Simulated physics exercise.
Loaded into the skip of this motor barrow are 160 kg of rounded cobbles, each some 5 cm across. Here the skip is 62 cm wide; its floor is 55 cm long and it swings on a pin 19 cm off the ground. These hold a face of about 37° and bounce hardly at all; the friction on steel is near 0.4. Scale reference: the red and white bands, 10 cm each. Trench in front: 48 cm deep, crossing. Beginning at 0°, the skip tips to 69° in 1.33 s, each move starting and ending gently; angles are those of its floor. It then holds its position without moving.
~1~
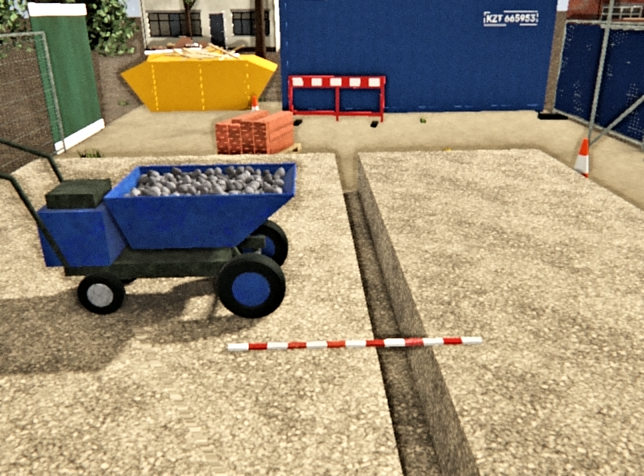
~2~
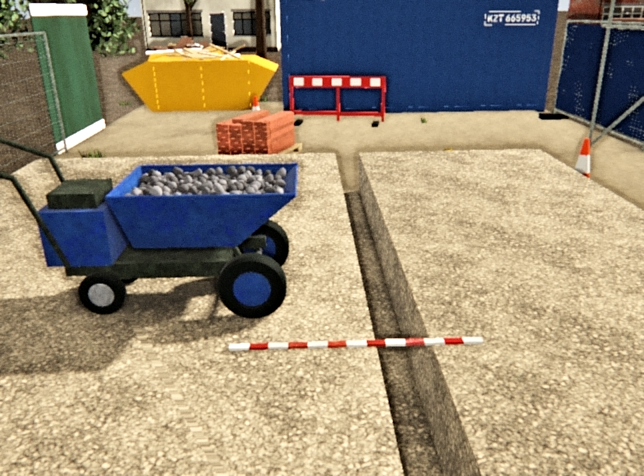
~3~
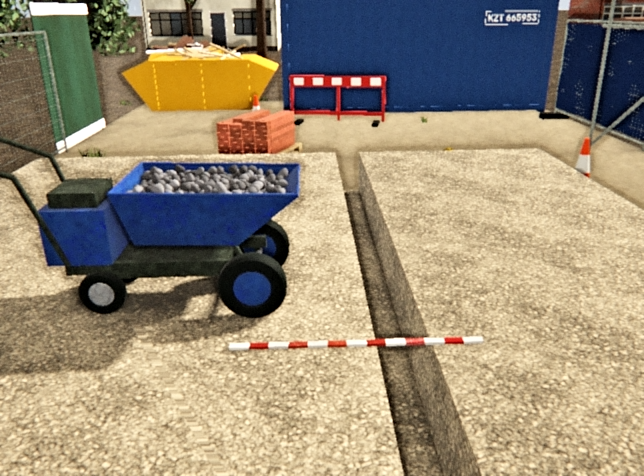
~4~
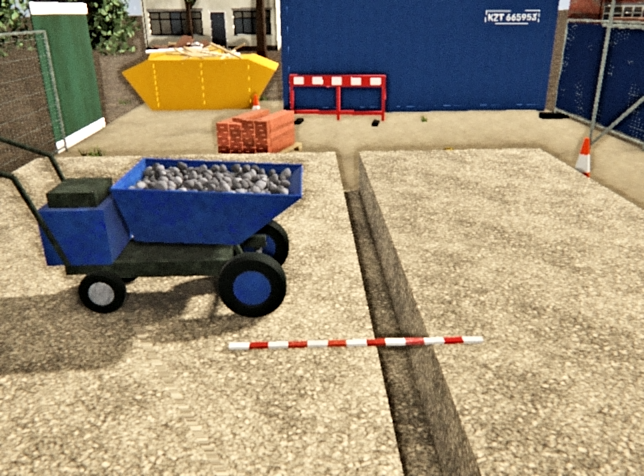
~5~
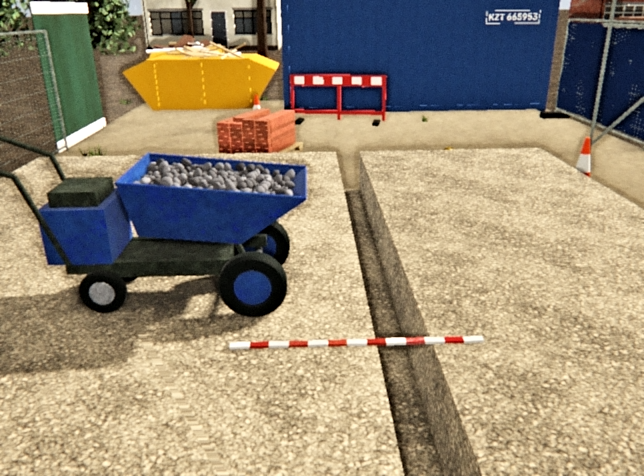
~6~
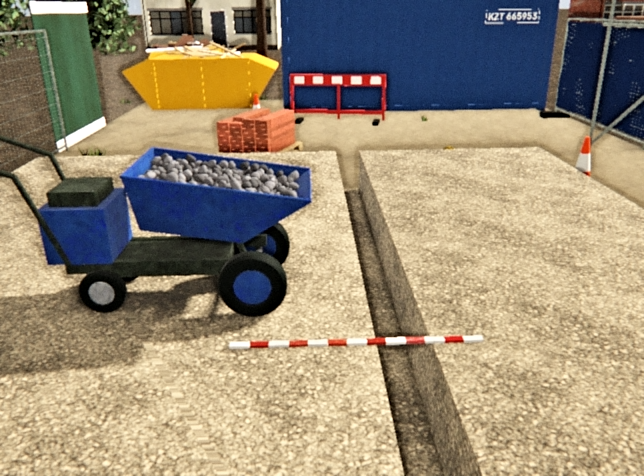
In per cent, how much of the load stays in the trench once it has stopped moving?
I would say about 93 per cent.
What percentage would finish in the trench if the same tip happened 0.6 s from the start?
In that case some 75 per cent.
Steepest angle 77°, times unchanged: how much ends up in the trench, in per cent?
About 95 per cent would end up in the trench.
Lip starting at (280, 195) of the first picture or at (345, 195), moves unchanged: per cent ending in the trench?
Some 90 and some 30 per cent, in that order.
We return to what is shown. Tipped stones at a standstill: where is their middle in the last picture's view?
I'd point to around (390, 338).
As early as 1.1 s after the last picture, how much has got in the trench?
Roughly 50 percent of the load.
Then, 0.7 s after the last picture the floor is at 58°, 100 % in the skip; the foremost stones are at (362, 246).
Then, 1.1 s after the last picture the floor is at 69°, 44 % in the skip, 1 % short of the trench, 52 % in the trench, 3 % past the trench; the foremost stones are at (446, 289).
Then, 1.5 s after the last picture the floor is at 69°, 11 % in the skip, 81 % in the trench, 7 % past the trench; the foremost stones are at (507, 279).
Then, 3.4 s after the last picture the floor is at 69°, 0 % in the skip, 93 % in the trench, 7 % past the trench; the foremost stones are at (580, 291).
